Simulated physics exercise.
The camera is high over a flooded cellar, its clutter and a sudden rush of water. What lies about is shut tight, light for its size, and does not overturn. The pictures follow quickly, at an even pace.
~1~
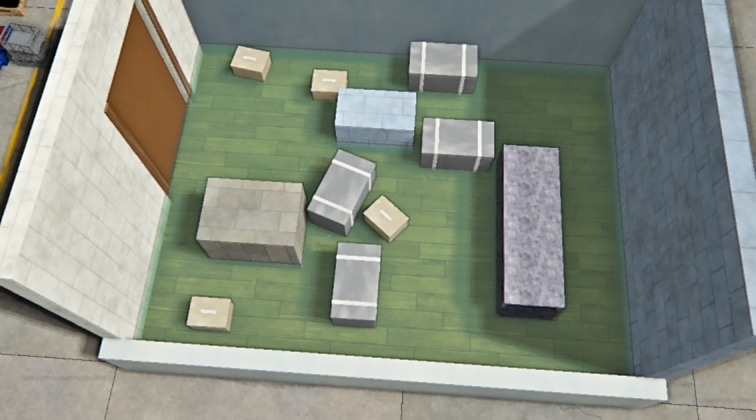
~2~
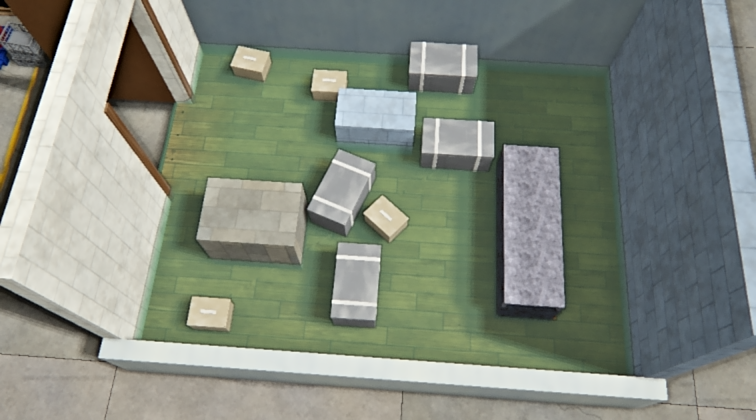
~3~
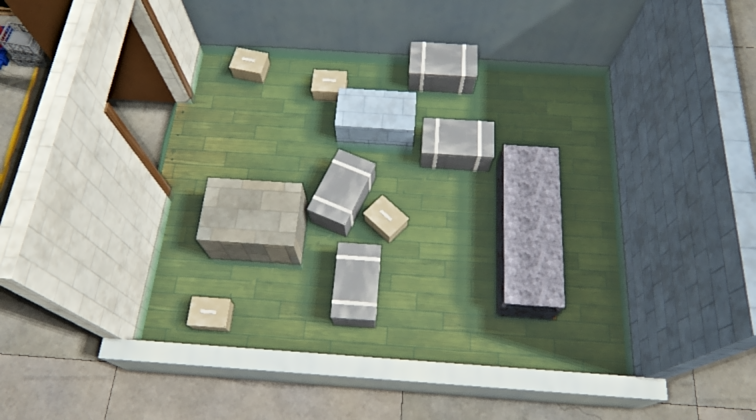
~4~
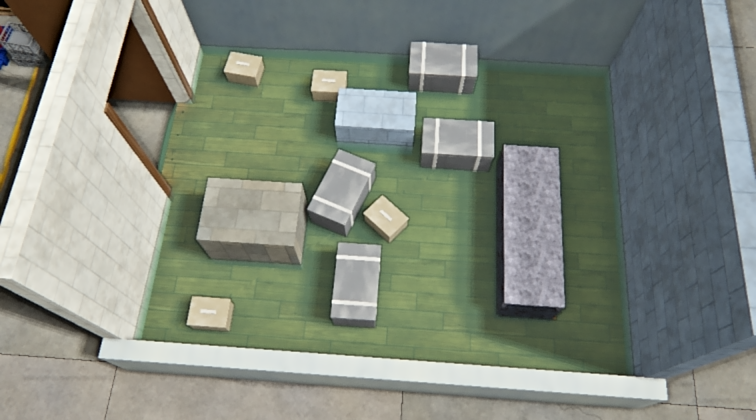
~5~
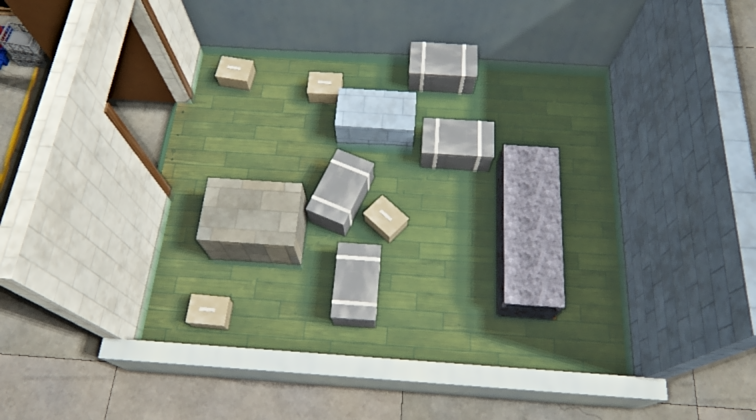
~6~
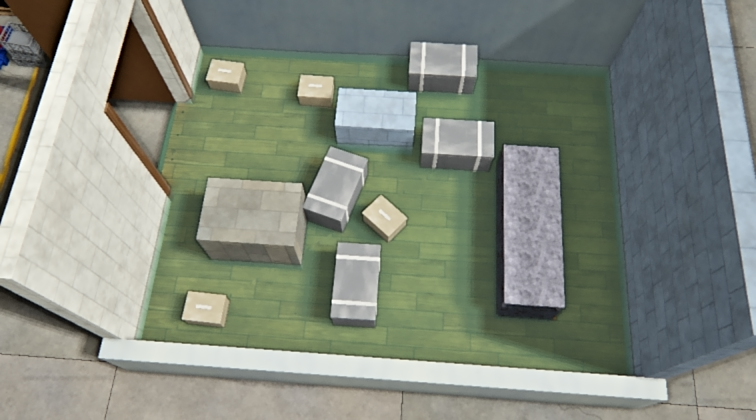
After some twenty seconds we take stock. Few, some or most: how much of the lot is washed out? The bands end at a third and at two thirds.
Share: Two thirds or more.
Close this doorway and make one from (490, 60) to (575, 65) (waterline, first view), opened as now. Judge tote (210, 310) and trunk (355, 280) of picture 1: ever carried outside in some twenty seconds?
One after the other: Still in, no.
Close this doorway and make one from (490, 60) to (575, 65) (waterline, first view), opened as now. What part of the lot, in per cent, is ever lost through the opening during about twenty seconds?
Roughly 60 per cent.
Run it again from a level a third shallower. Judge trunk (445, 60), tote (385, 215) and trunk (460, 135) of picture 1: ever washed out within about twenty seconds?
In turn: Yes, washed out, left behind.
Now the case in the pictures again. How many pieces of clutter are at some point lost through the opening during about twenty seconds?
It comes to 6.
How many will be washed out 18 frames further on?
The number is 4.
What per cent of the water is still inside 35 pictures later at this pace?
I make it 52 per cent.
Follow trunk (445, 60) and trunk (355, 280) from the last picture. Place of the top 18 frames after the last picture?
Near (260, 61) and (321, 272).
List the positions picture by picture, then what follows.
In the first frame, a tote at (250, 59), afloat; a tote at (329, 81), afloat; 0 of 8 have shifted.
In the second frame, a tote at (250, 59) floats; a tote at (329, 81) floats; 0 of 8 have shifted.
In the third frame, a tote at (249, 60) floats; a tote at (329, 81), afloat; 0 of 8 have shifted.
In the fourth frame, a tote at (243, 64), afloat, close to its start; a tote at (329, 81) floats; 1 of 8 have shifted.
In the fifth frame, a tote at (234, 68), afloat, close to its start; a tote at (325, 83) floats, close to its start; 2 of 8 have shifted.
In the sixth frame, a tote at (225, 71) floats, a stride from its start; a tote at (316, 86), afloat, close to its start; 4 of 8 have shifted.
A moment on, 0 of 8 are out; 8 afloat.
Next, 4 of 8 are out; 4 afloat.
Later, 6 of 8 are out; 2 afloat.
In the end, 6 of 8 are out; 2 afloat.
